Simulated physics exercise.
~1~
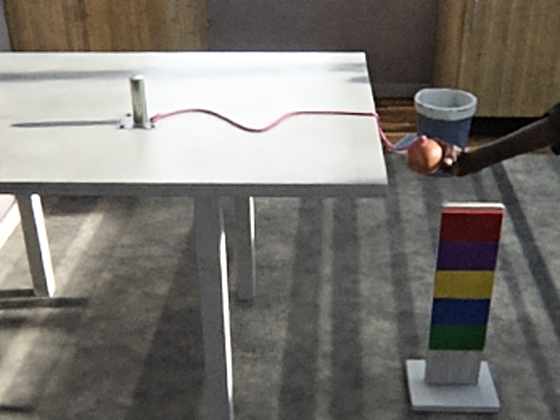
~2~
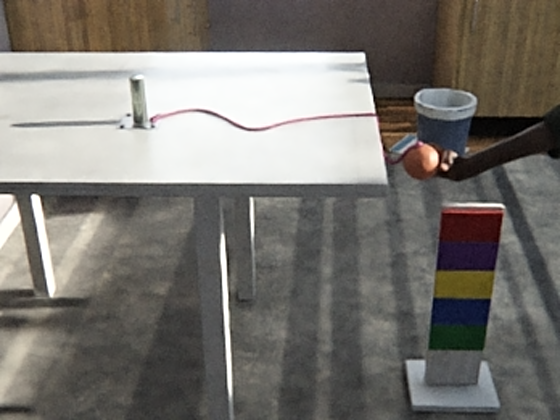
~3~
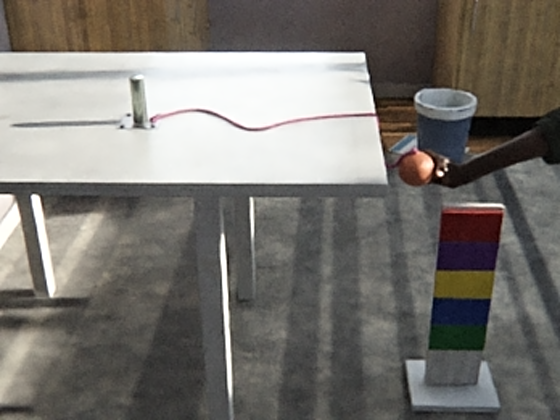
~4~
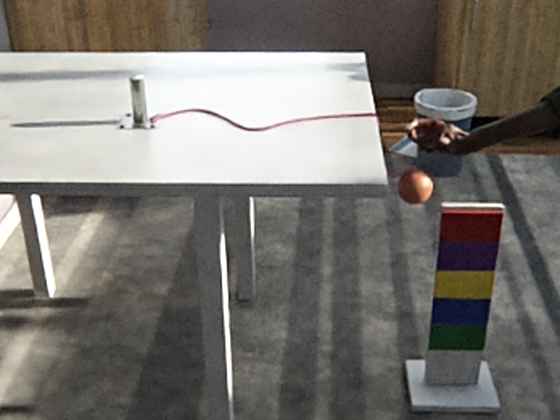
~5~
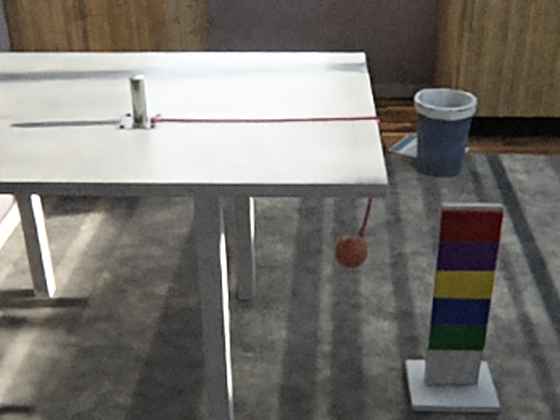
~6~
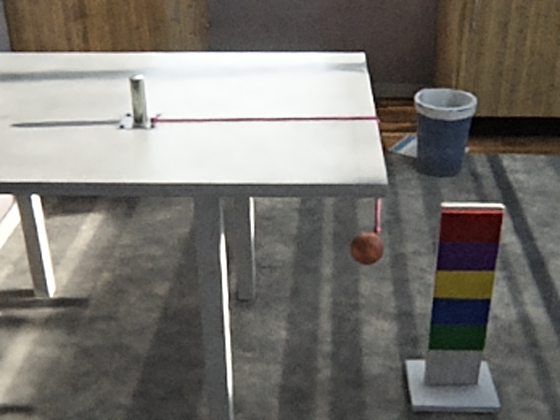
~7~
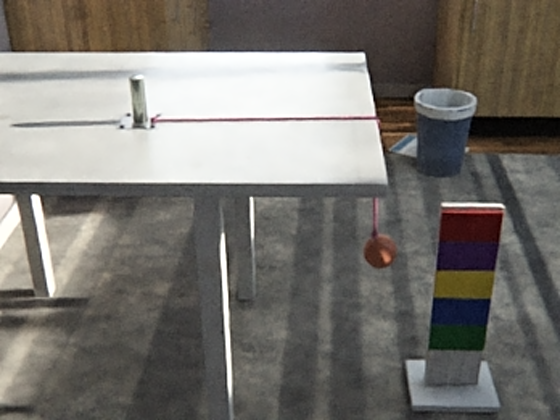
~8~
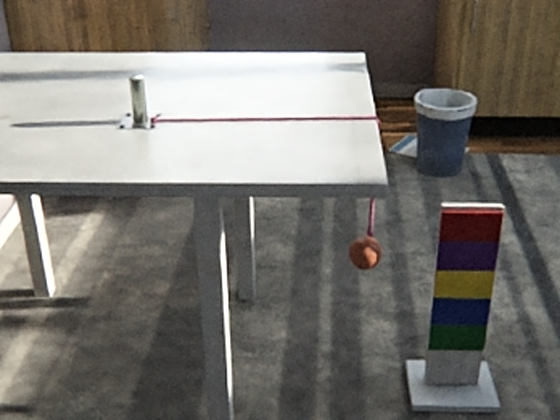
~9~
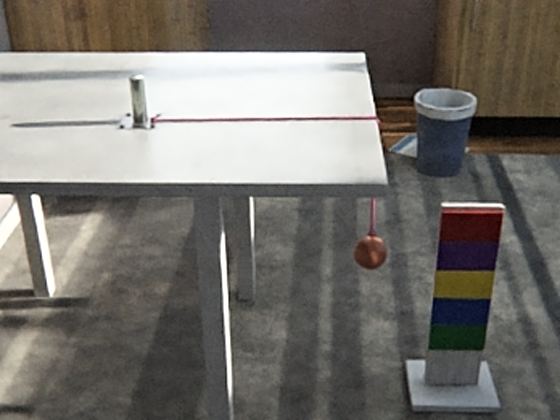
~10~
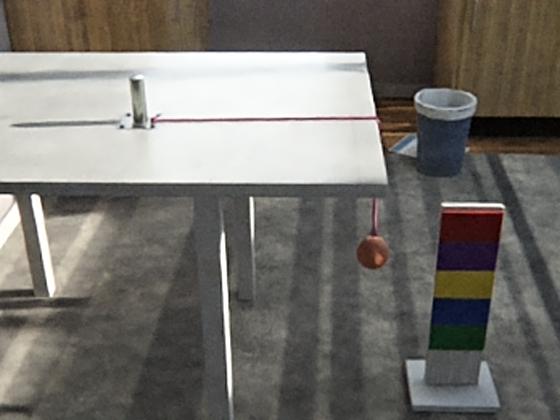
Orange ball on a red cord dropping from a hand off a table's end, swinging briefly and hanging level with purple band.
